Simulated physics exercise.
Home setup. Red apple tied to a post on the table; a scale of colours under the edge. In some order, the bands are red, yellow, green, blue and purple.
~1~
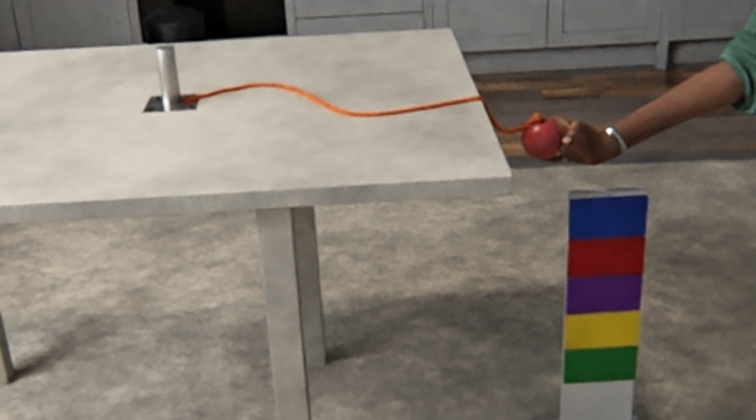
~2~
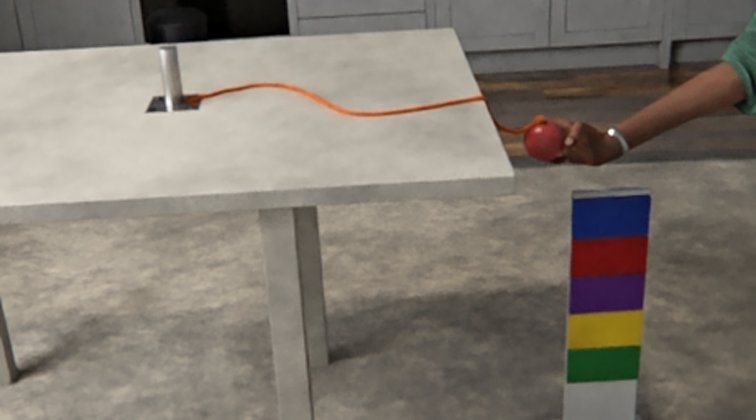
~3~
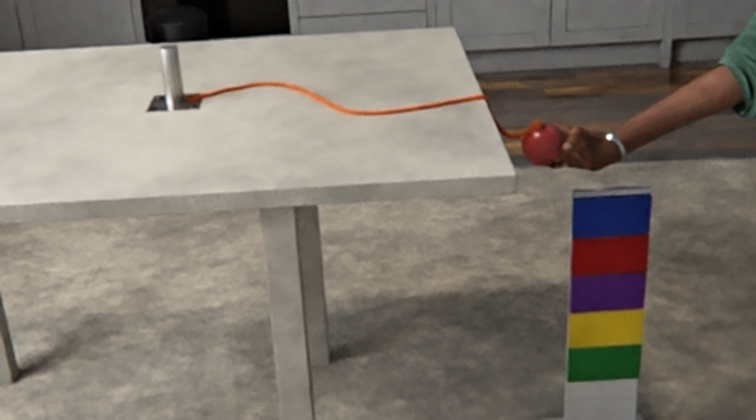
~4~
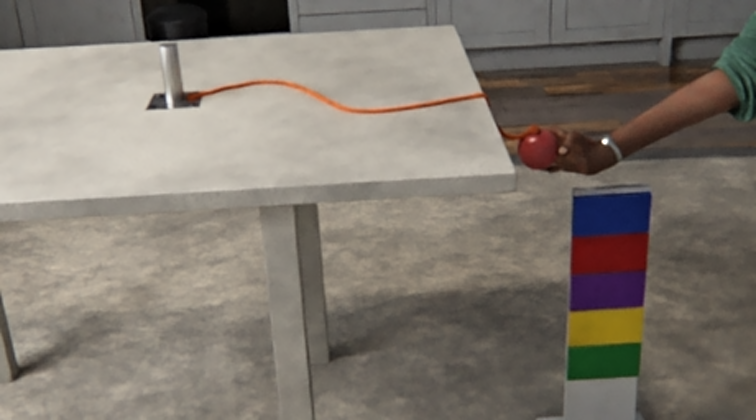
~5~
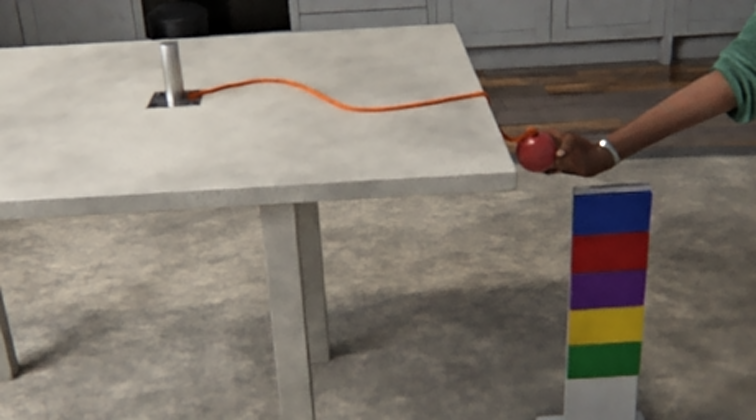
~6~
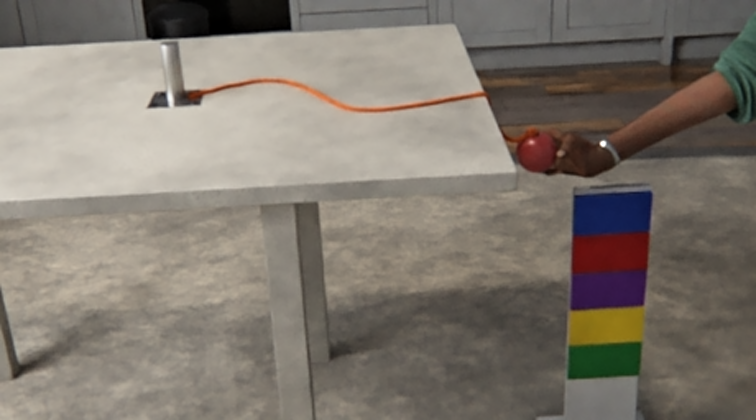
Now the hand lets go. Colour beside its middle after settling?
Red.
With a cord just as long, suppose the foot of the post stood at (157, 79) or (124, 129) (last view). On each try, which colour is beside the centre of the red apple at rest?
First case: Blue. Second case: Blue.
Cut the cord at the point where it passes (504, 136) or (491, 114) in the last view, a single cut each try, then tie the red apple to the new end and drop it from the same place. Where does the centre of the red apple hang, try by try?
Pixel positions, in order: (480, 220), (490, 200).
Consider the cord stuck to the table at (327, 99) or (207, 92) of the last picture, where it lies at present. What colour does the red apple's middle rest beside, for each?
Blue, then red.
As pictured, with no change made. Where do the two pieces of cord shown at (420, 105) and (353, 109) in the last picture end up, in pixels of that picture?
About (482, 92), and the other about (420, 87).
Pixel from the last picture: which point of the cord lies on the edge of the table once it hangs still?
Near pixel (420, 105).
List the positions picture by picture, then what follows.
The first frame shows red apple (543, 139); blue (609, 219); red (607, 258); purple (605, 295); yellow (603, 331); green (601, 366).
The second frame shows red apple (544, 140); cord through (223, 92) (292, 88) (334, 107) (404, 111) (480, 100).
The third frame shows red apple (543, 145).
The fourth frame shows red apple (538, 149); cord through (223, 89) (293, 85) (334, 104) (404, 109) (481, 98).
The fifth frame shows red apple (536, 152).
The sixth frame shows red apple (537, 152); cord through (224, 87) (294, 84) (335, 103) (405, 107) (482, 96).
Early on, apple near (525, 246); level with red.
Midway, apple near (448, 244); level with red.
Near the end, apple near (499, 249); level with red.
Finally, apple near (487, 249); level with red. Its middle rests at the red band.
